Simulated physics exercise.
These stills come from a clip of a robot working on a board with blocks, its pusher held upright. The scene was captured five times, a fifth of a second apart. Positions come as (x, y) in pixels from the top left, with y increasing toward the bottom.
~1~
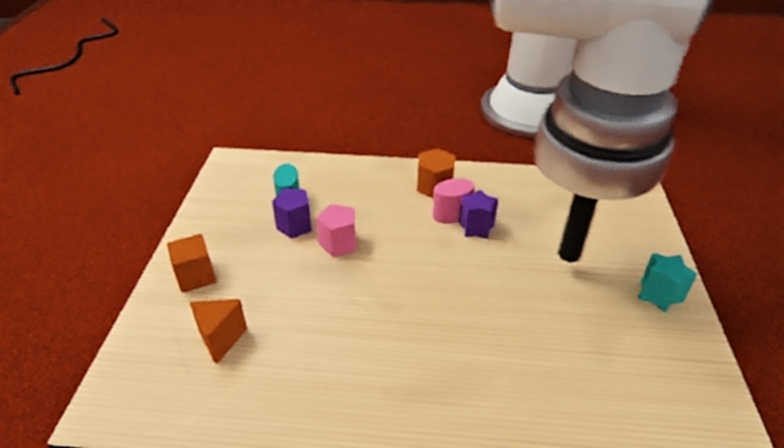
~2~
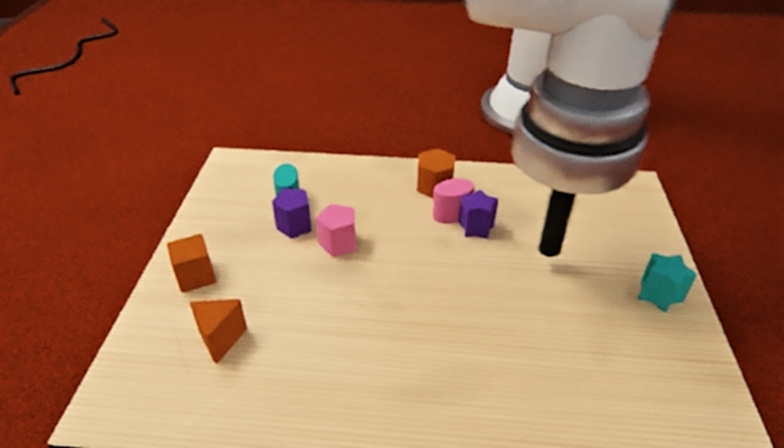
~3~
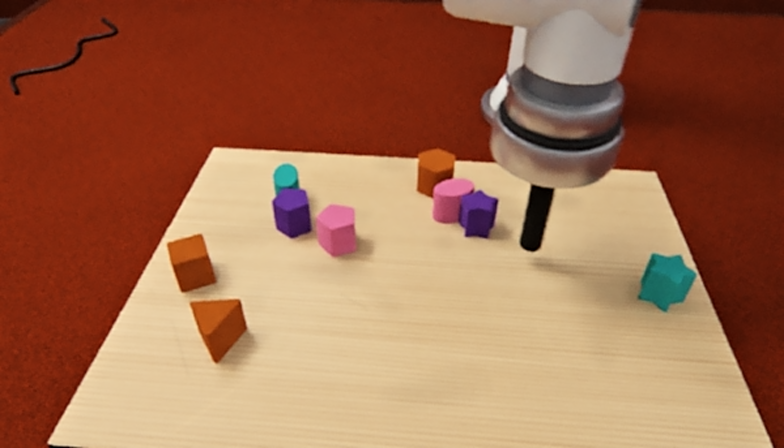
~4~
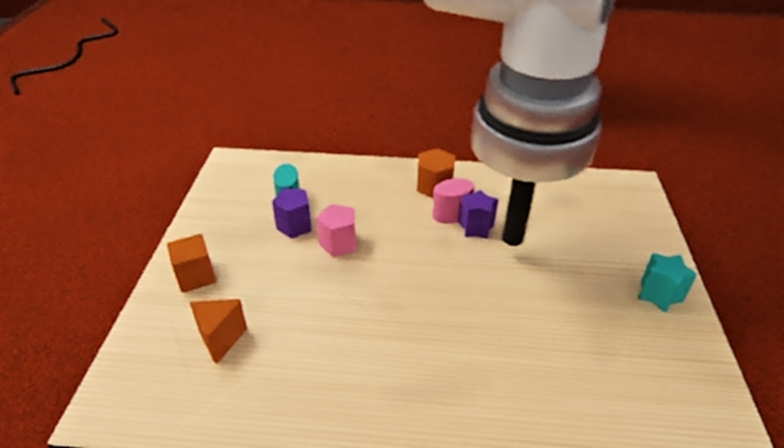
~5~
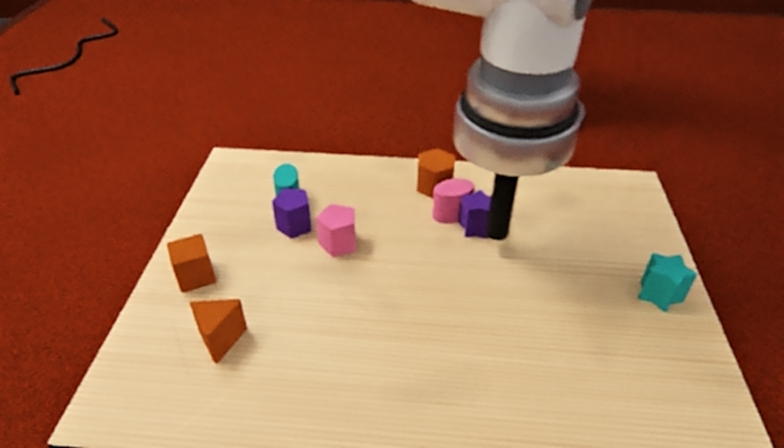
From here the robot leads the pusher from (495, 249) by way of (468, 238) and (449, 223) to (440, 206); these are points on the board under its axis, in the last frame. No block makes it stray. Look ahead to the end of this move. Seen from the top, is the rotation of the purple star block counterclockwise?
Answer: No.
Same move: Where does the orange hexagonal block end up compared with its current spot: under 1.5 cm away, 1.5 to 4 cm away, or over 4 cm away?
It shifts by 1.5 to 4 cm.
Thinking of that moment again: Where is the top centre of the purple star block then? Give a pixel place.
It comes to (471, 186).
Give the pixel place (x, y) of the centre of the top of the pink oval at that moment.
My estimate: (454, 166).
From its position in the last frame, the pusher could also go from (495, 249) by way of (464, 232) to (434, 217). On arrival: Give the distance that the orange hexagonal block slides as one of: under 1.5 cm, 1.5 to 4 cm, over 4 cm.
It will move between 1.5 and 4 cm.
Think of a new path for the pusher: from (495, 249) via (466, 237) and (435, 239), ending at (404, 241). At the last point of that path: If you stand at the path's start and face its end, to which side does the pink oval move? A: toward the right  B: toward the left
That would be A.
What follows on the original path. One third of the way, pusher (469, 223); pink oval (451, 181); purple star block (475, 196).
Two thirds of the way, pusher (450, 208); orange hexagonal block (436, 158); pink oval (451, 176), turned 25° anticlockwise; purple star block (472, 189), turned 55° clockwise.
At the end, pusher (441, 191); orange hexagonal block (435, 149), turned 35° anticlockwise; pink oval (454, 166), turned 15° clockwise; purple star block (471, 186), turned 75° clockwise.
